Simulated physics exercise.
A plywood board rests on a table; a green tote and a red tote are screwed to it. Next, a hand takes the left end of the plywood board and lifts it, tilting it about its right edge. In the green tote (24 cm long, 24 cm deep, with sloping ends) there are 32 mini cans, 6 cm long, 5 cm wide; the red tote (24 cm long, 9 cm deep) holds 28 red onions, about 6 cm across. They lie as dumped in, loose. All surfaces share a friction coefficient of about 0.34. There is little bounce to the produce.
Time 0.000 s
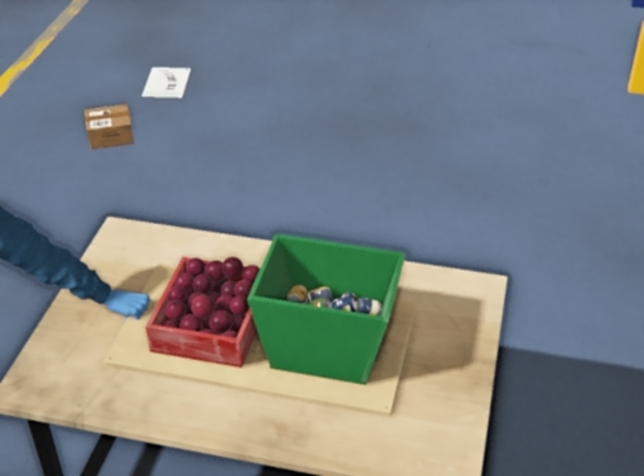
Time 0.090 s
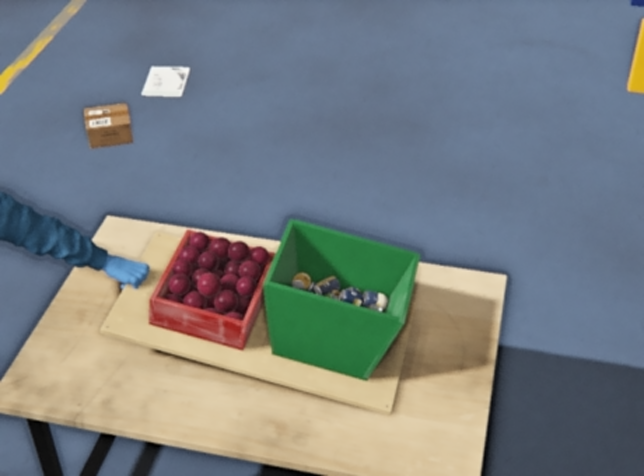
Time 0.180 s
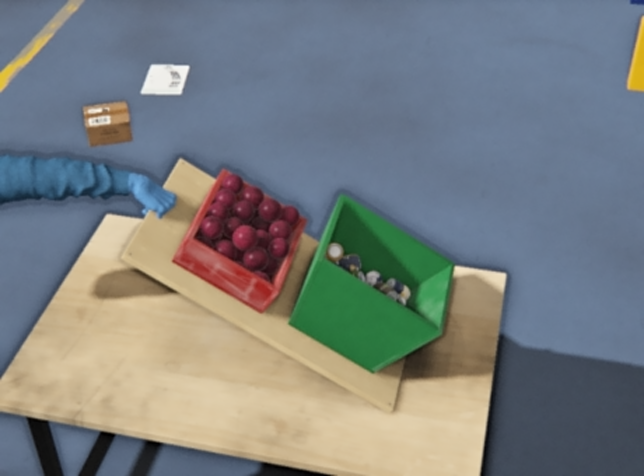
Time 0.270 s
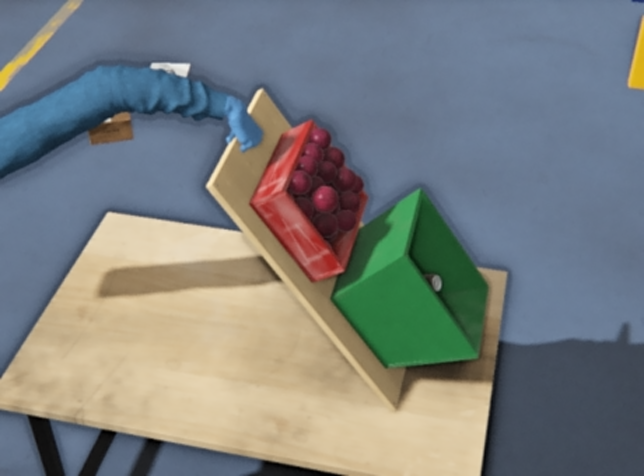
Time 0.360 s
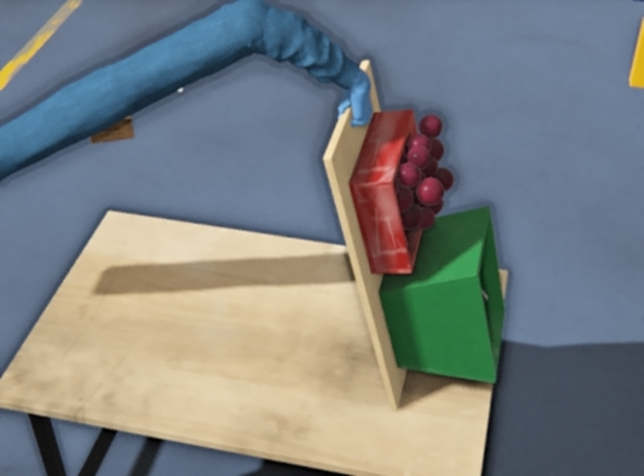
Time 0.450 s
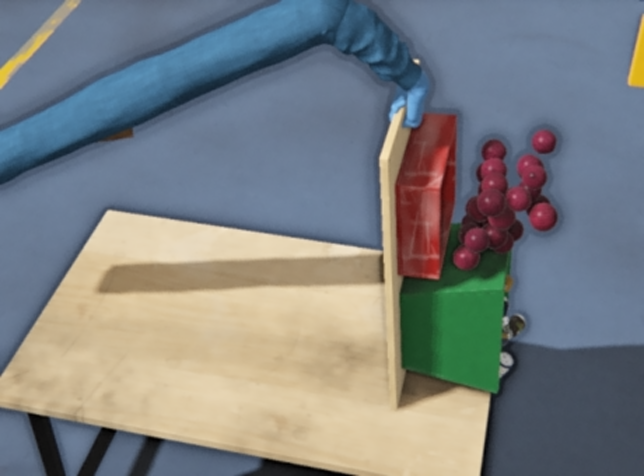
A gloved hand lifting the left end of a board nearly upright, red onions tumbling from a red tote beside a green one.
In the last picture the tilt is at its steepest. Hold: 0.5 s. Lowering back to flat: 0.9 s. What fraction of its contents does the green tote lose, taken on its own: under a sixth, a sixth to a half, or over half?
It retains a minority.
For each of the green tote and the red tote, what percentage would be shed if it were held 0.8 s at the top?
In that case you'd see green tote shed 90 percent of its load and red tote shed 100 percent.
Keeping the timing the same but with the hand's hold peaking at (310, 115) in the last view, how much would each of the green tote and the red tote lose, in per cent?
Green tote 30 %, red tote 100 %.
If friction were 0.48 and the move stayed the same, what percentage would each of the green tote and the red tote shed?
That would cost the green tote 80 and the red tote 100 per cent of the load.
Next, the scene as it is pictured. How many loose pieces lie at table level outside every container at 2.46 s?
Count: Around 0.
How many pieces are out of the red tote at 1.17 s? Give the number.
Red tote: About 30.
After 0.77 s, tilt 86°; 23 of 32 out of the green tote and 28 of 28 out of the red tote.
After 1.17 s, tilt 73°; 25 of 32 out of the green tote and 28 of 28 out of the red tote.
After 1.73 s, tilt 4°; 25 of 32 out of the green tote and 28 of 28 out of the red tote.
Outcome (at 2.46 s), 25 of 32 out of the green tote and 28 of 28 out of the red tote. Asked share, 25 of 32, 78 per cent.
